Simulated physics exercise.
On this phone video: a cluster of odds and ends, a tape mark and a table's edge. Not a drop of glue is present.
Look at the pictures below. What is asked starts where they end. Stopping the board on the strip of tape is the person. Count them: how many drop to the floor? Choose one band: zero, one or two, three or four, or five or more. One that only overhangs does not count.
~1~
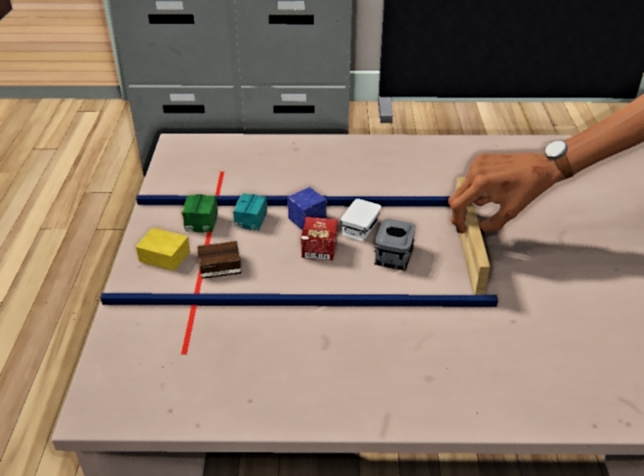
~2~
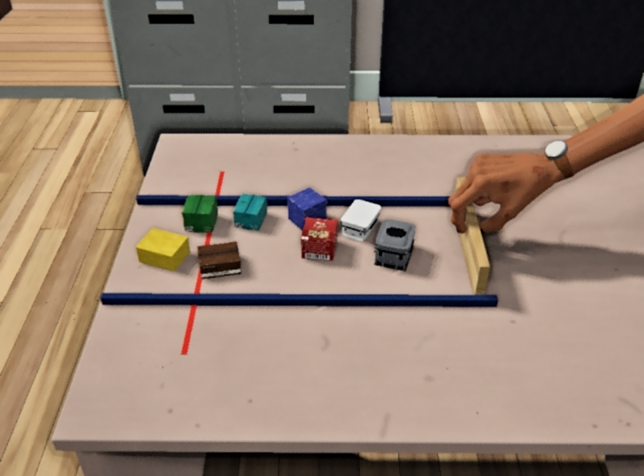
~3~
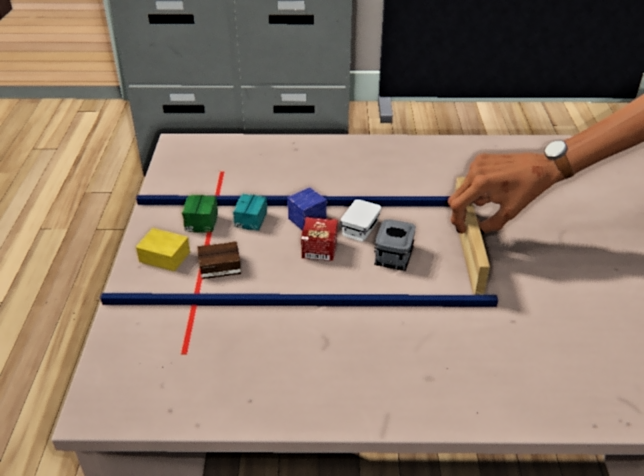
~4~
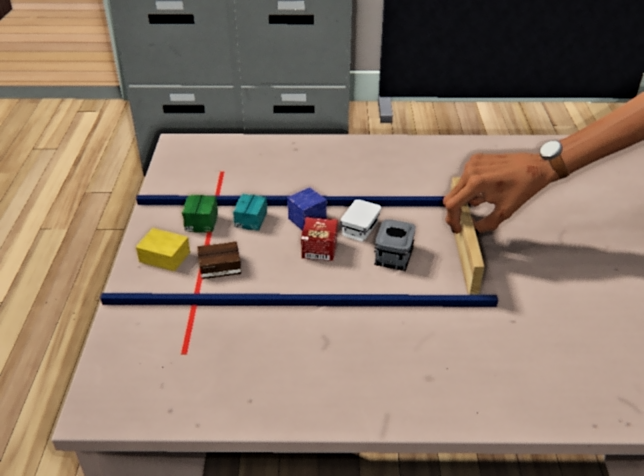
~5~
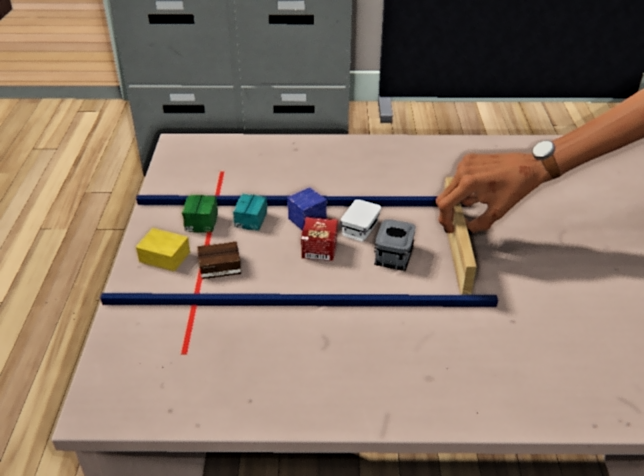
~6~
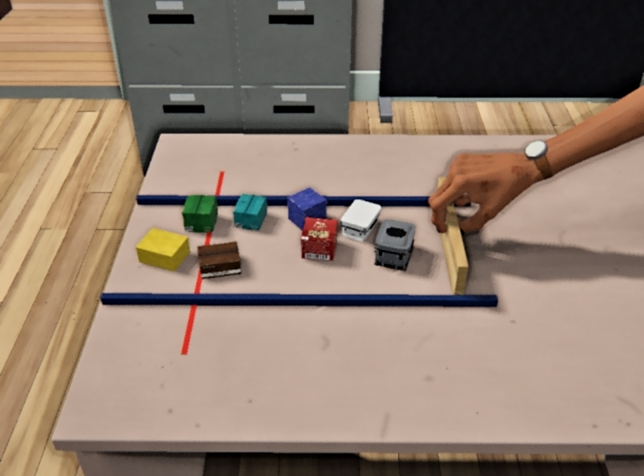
One or two.
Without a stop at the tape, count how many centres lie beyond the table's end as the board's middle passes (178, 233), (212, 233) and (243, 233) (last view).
3; 1; 0.
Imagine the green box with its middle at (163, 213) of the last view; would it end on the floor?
It drops.
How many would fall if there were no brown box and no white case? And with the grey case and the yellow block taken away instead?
The first try gives 0, the second gives 1.
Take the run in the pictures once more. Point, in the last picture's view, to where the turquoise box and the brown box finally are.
Final positions - turquoise box around (145, 208), brown box around (164, 277).
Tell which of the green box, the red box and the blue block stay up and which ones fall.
Looking at each: The green box does drop; the red box never drops; the blue block never drops.
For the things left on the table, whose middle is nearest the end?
That would be the yellow block, the foremost.
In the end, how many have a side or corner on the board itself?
Total: 2.
Soon after, none off yet; yellow block at rest near (164, 250); green box at rest near (200, 213); brown box at rest near (219, 260).
In the end, the number that fall off is one or two; gone, green box.
